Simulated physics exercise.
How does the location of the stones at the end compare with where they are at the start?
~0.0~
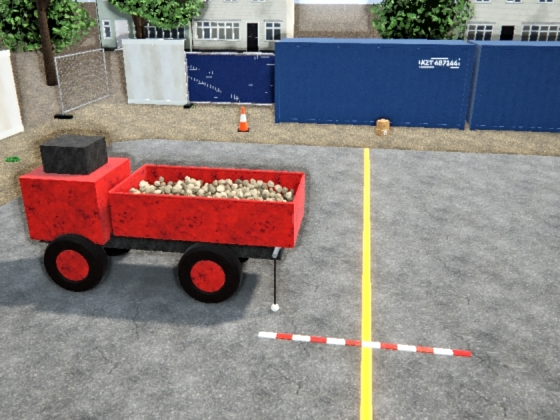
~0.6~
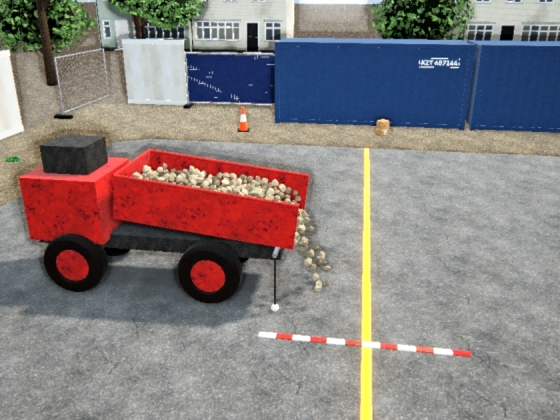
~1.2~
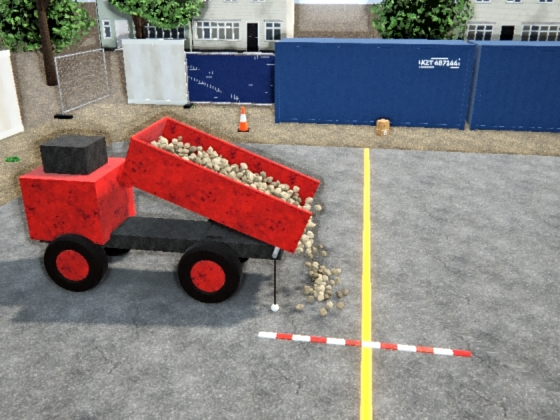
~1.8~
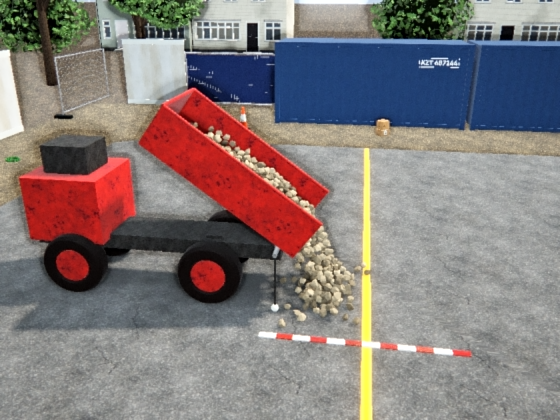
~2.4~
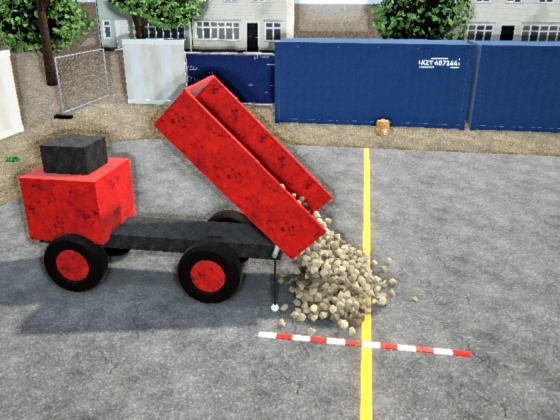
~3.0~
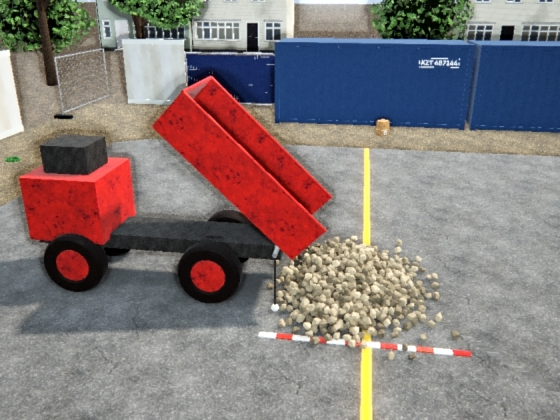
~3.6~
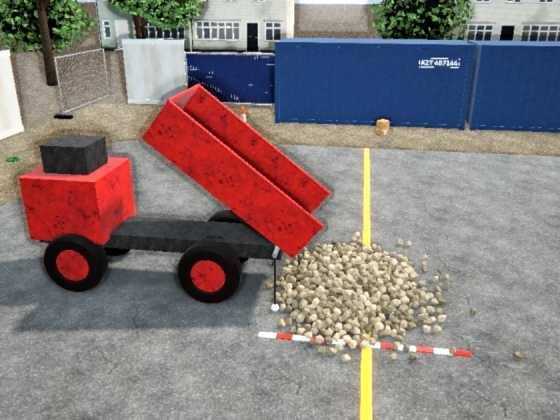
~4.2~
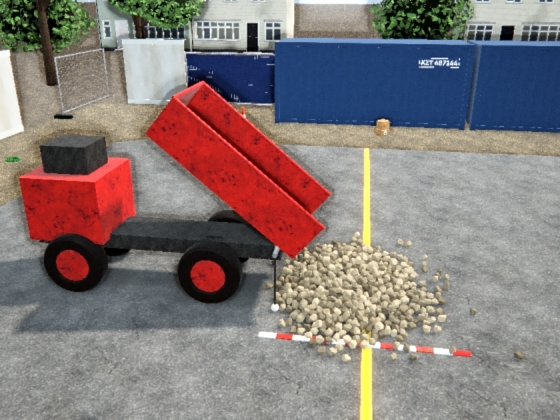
At the start the stones are loaded in the truck's red body, and at the end they lie in a heap on the ground behind it, lower and further to the right, spread across the yellow line.
